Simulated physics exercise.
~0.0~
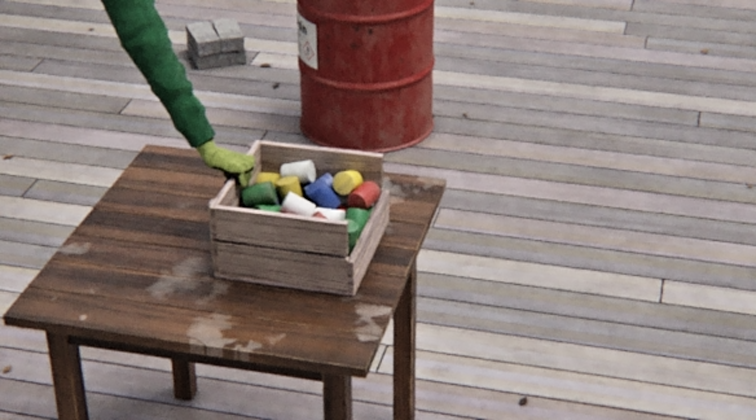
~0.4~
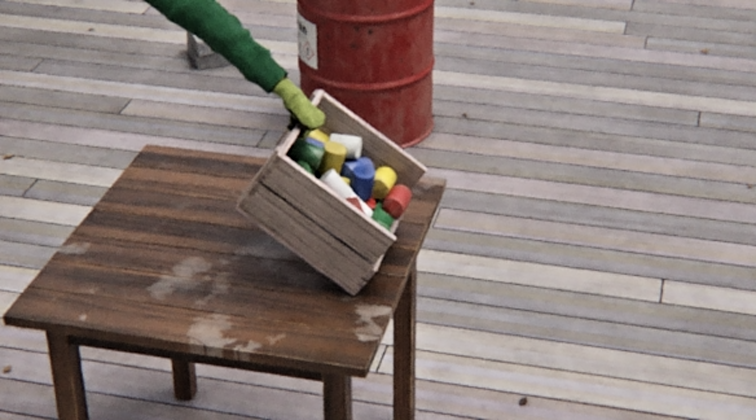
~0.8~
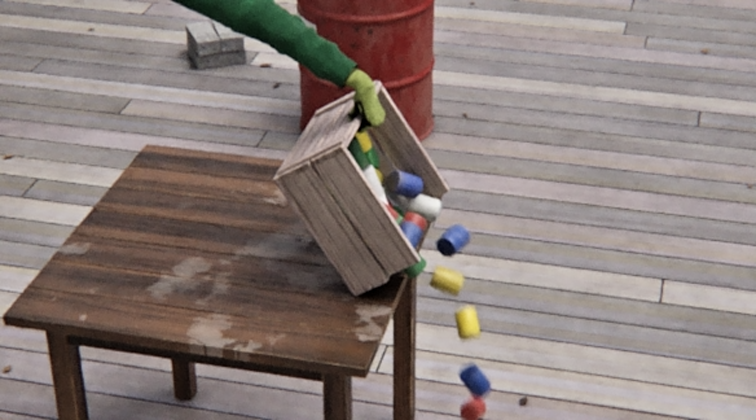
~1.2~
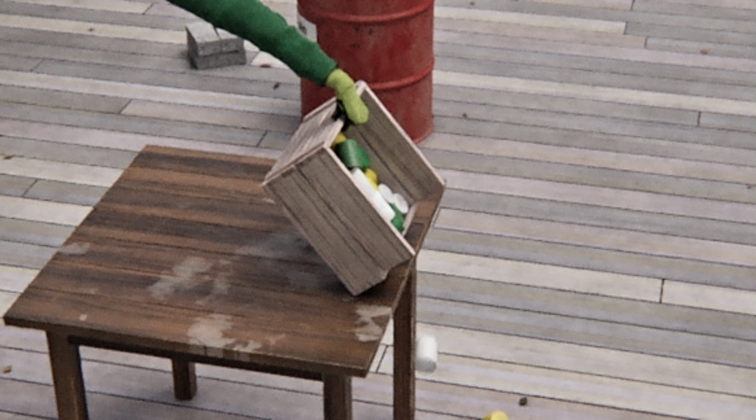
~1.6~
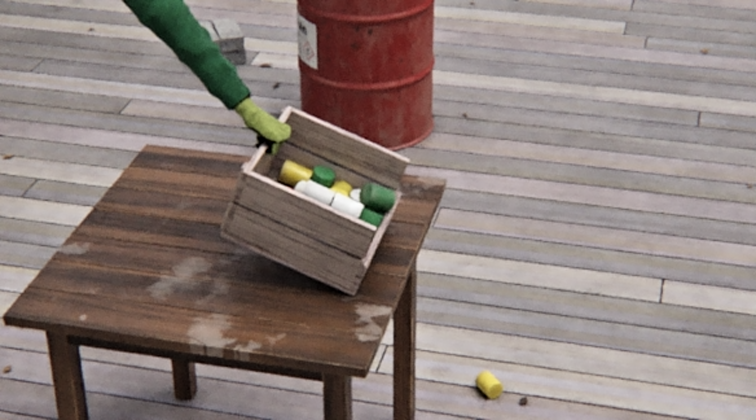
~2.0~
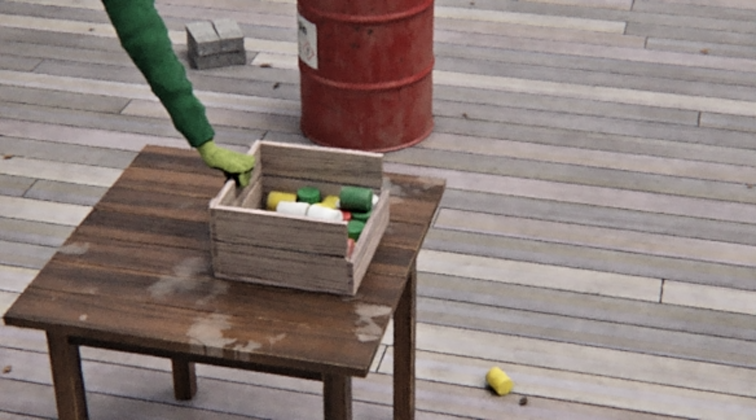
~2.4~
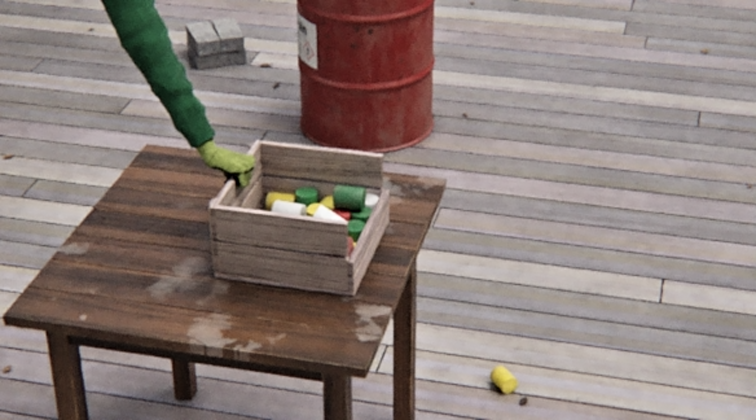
A wooden crate full of small red, blue, yellow, green and white cylinders sits on a brown, worn table, seen from above on a deck of weathered planks. A red barrel and some grey blocks stand behind it. A green-sleeved arm with a yellow-green glove grips the crate's left side and lifts it, tipping the crate steeply to the right. Several cylinders tumble over the low right side and fall past the table's edge. The hand then lowers the crate flat again, with many pieces still inside and one yellow cylinder lying on the planks at right.
